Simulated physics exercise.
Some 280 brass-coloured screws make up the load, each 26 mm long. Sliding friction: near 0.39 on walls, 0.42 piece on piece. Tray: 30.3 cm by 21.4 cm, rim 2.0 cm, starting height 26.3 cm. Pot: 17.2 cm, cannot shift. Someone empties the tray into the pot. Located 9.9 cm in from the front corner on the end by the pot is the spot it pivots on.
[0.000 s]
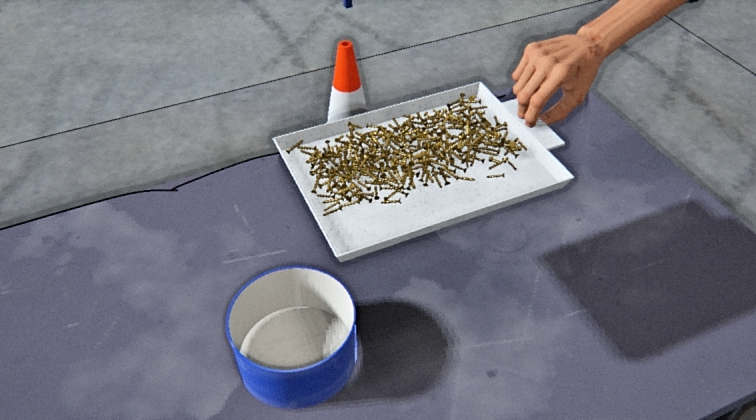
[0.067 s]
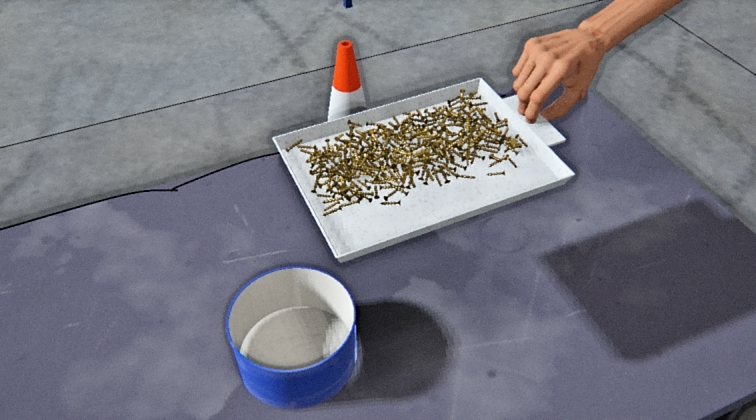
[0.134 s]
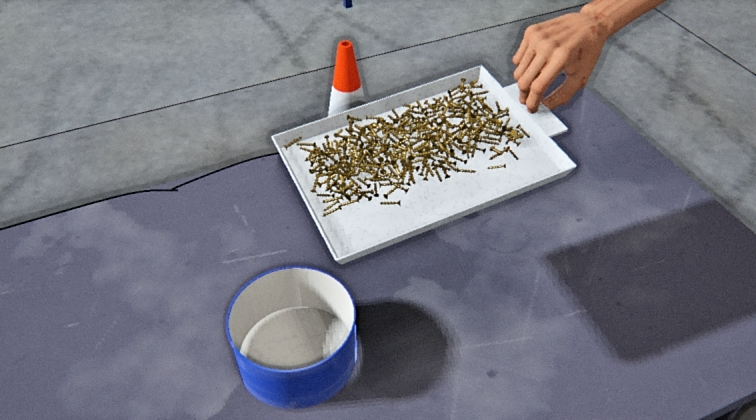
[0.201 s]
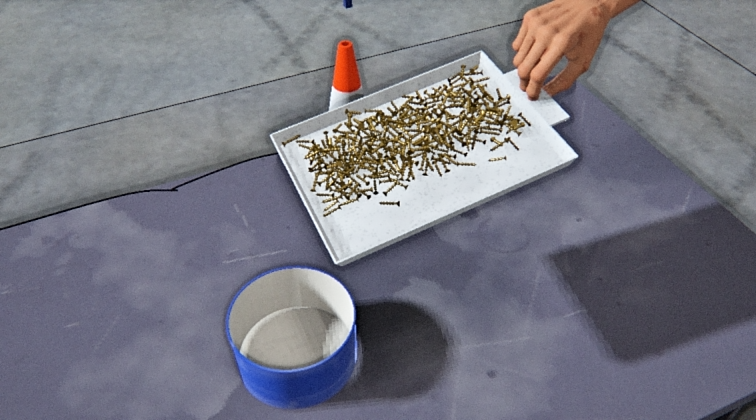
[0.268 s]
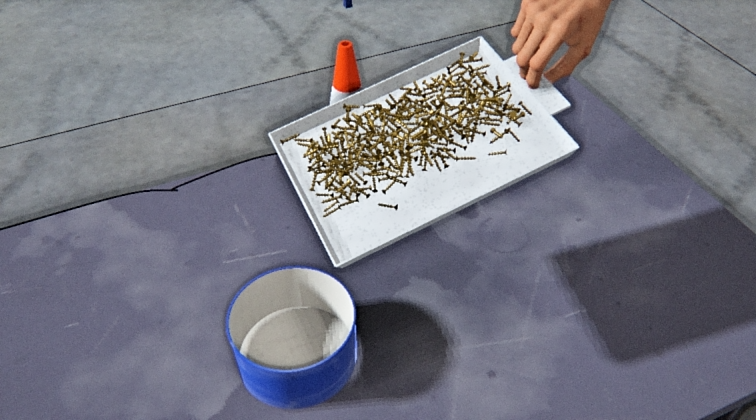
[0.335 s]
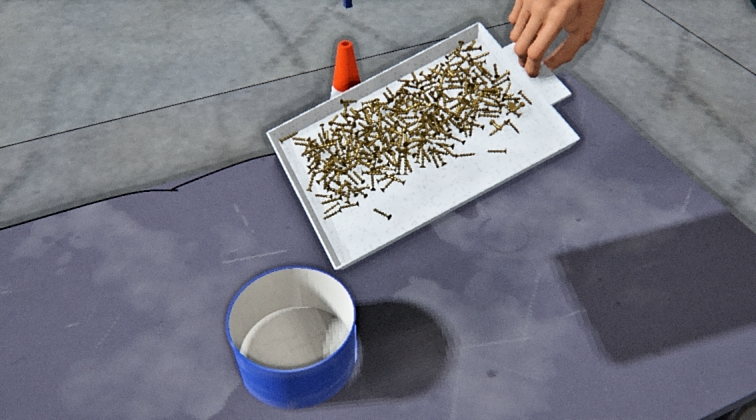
The clip shows a hand gripping the tab of a white tray of brass-coloured screws beside a blue pot, with a traffic cone behind. The hand lifts, tilting the tray toward its left front corner, while the screws barely shift.
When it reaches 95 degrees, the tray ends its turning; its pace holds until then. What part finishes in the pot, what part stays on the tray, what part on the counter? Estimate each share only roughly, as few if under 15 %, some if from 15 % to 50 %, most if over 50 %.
Roughly: Pot most, tray few, counter some.
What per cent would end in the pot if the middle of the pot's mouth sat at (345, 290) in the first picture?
About 30 per cent.
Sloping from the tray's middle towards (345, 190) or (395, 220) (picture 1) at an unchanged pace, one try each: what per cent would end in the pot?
Estimate: Some 60 % and some 35 % respectively.
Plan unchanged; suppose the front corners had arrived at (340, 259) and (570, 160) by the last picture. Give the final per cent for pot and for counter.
Pot: 35, counter: 65.
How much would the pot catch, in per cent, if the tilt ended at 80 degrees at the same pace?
Around 65 in a hundred.
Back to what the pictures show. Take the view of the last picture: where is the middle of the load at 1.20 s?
Look near (312, 374) in the last picture.
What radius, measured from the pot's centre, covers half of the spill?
I'd say around 16 centimetres.
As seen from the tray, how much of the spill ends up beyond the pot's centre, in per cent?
I reckon around 50 per cent.
Then, at 0.86 s, tilt 55 degrees; the tray holds 90 %, the pot 0 %.
Then, at 1.20 s, tilt 79 degrees; the tray holds 20 %, the pot 40 %.
Then, at 1.64 s, tilt 95 degrees; the tray holds 0 %, the pot 65 %.
By 2.4 s all is still; pot 65 %, tray 0 %, counter 35 %.
